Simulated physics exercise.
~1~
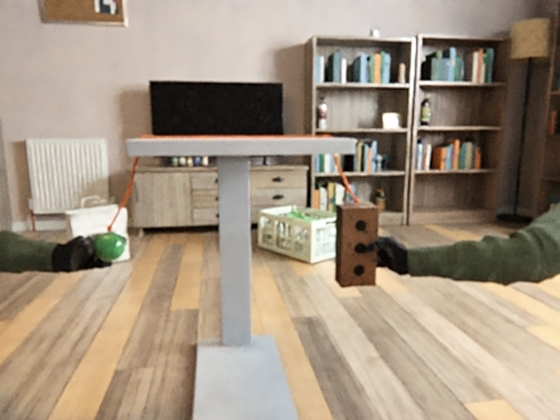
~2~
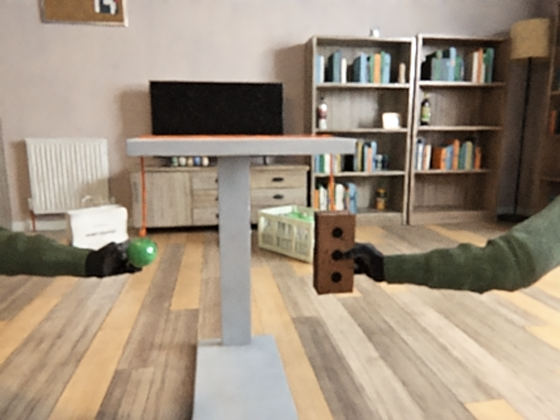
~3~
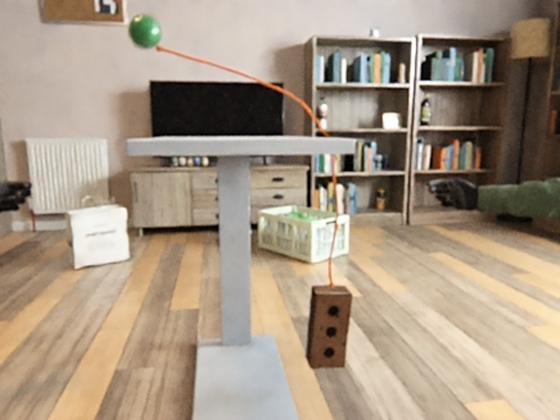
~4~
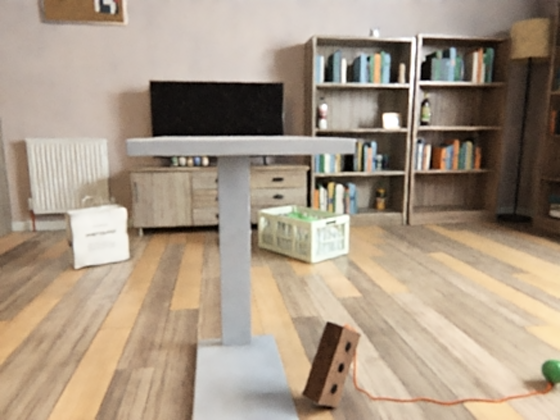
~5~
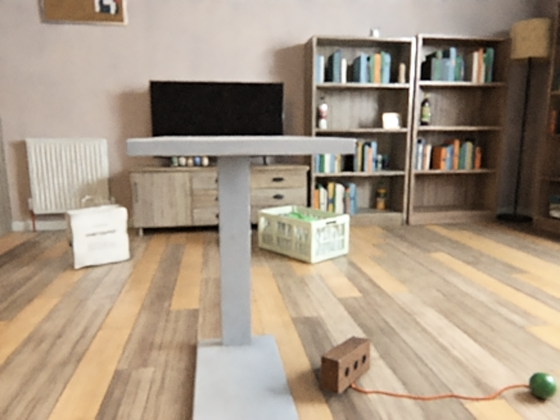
To begin with, an orange string lies across a grey side table in a living room, a green apple-like ball tied to its left end and a dark reddish-brown brick with holes to its right. Gloved hands in green sleeves hold the two hanging objects, shift them slightly inward, then let go and draw back. The brick drops, pulling the string rightwards and flinging the green ball up above the tabletop. Both then come down on the wooden floor to the right of the table's base. The brick tips over, and finally it rests on its side, with the string trailing to the ball at the far right.
